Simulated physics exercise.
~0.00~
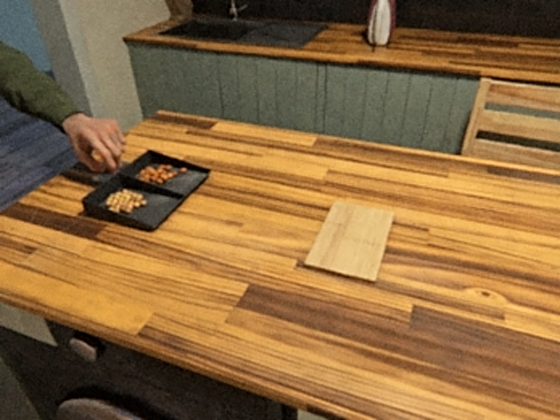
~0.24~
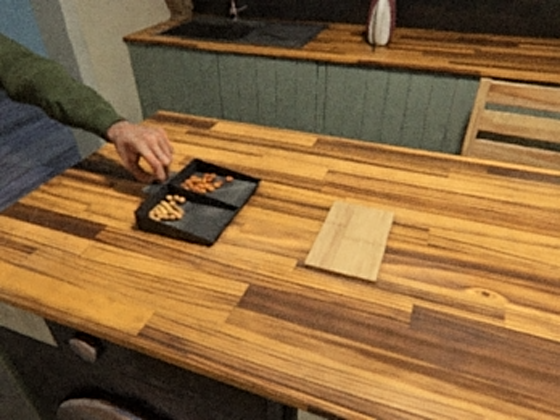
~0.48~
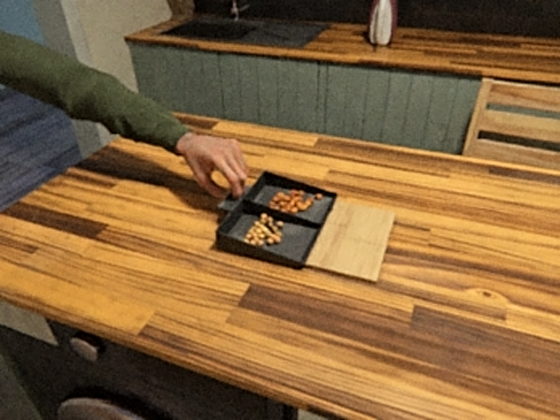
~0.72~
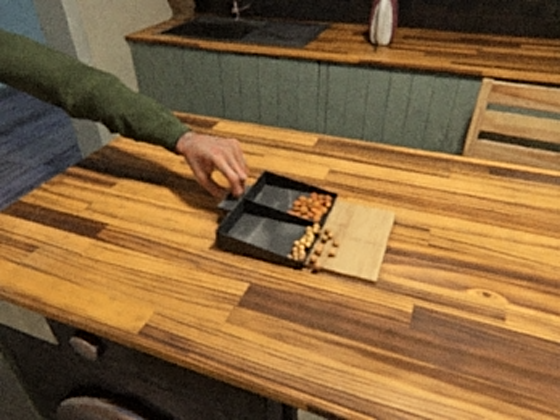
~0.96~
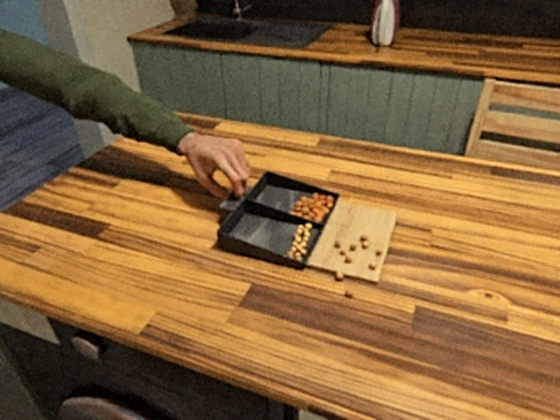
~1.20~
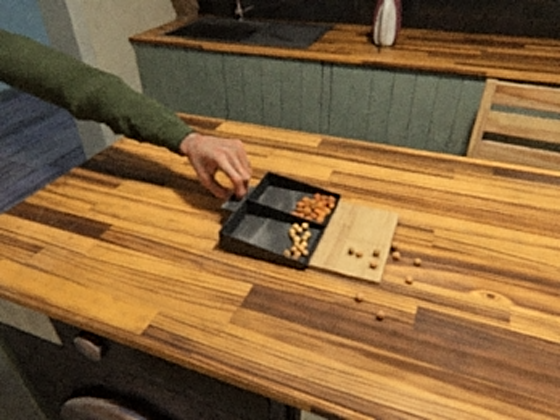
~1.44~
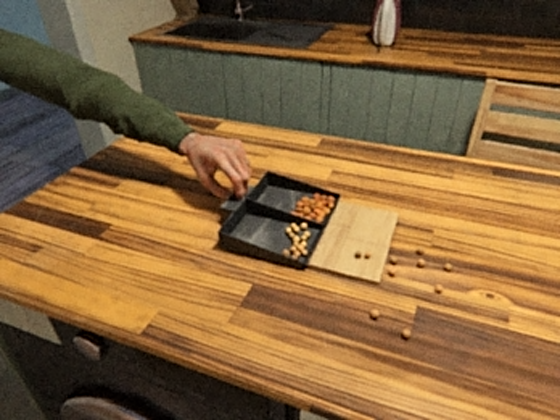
Hand sliding a black divided tray right until it stops against a flat wooden board, some pale pieces spilling onto the counter.
